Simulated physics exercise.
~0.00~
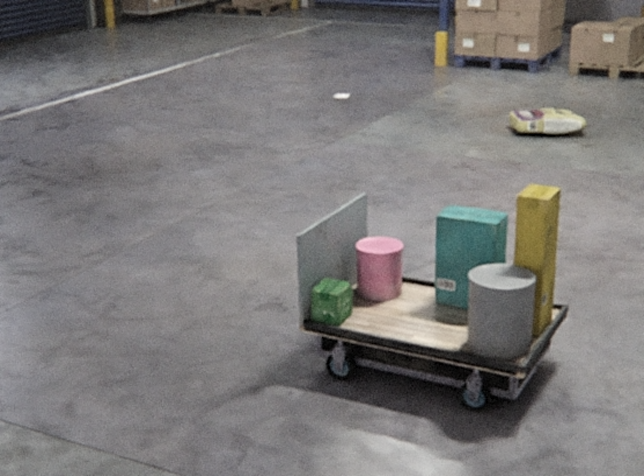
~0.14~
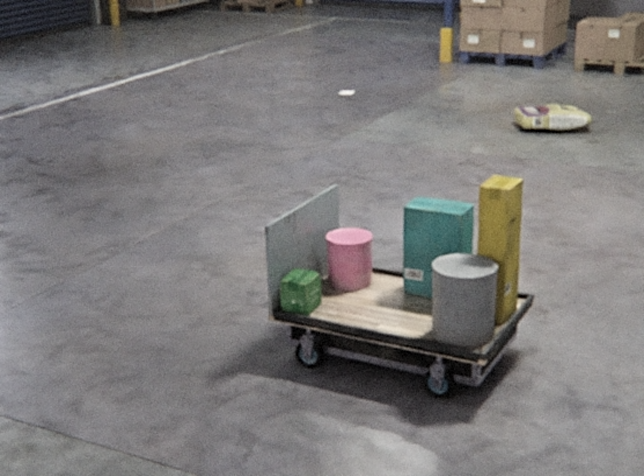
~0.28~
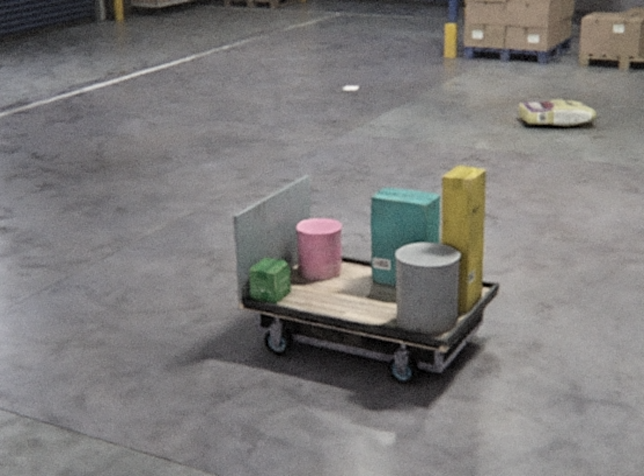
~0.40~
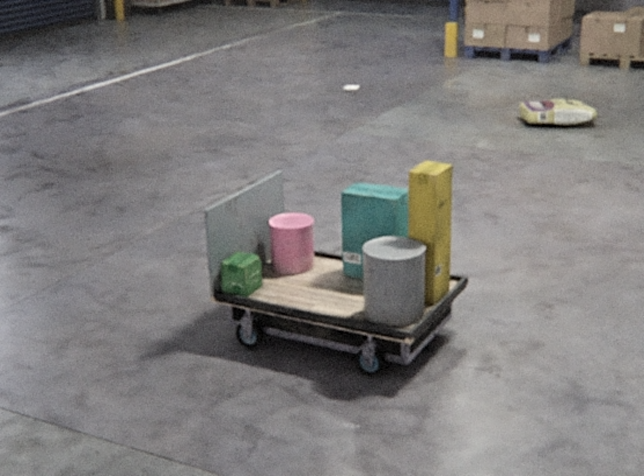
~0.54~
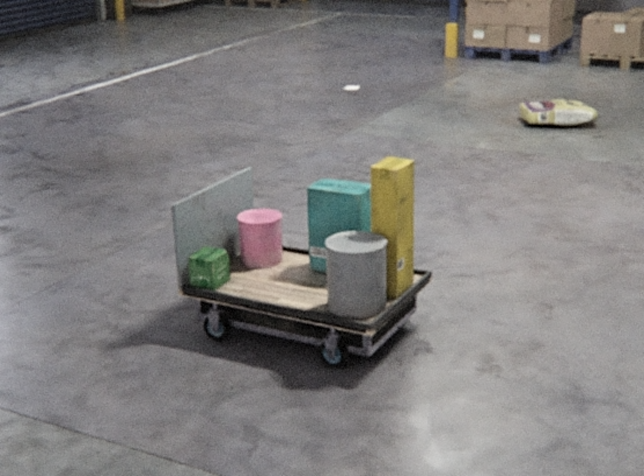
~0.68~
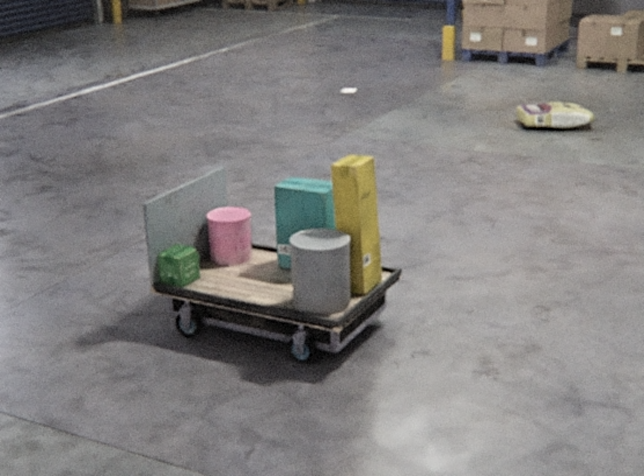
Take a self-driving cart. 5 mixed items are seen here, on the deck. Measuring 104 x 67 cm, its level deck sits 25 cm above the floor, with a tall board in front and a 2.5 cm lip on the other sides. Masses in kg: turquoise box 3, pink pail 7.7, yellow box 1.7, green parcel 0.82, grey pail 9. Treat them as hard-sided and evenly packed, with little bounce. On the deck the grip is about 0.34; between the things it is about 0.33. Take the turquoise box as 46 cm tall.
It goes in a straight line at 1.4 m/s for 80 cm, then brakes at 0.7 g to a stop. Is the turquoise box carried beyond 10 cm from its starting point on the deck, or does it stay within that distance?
Beyond the limit.
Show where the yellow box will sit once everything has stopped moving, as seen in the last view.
It comes to rest somewhere around (319, 222).
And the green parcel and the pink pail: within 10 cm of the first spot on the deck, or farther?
Here the green parcel is left in place, and the pink pail is left in place.
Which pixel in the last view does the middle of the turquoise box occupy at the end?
Somewhere around (277, 221).
By 0.78 s, cart 94 cm along, stopped; turquoise box 8 cm from its spot near (294, 224); yellow box tilted 14°; grey pail 8 cm from its spot.
By 0.88 s, cart 94 cm along, stopped; turquoise box 13 cm from its spot near (286, 222); yellow box tilted 29°; grey pail 13 cm from its spot.
By 0.98 s, cart 94 cm along, stopped; turquoise box 17 cm from its spot near (279, 221); yellow box tilted 32°; grey pail 15 cm from its spot.
When it is over (1.7 s), not toppled but over 10 cm from the start, turquoise box, yellow box and grey pail; the other 2 within 10 cm of the start. In the last view, turquoise box near (277, 221).
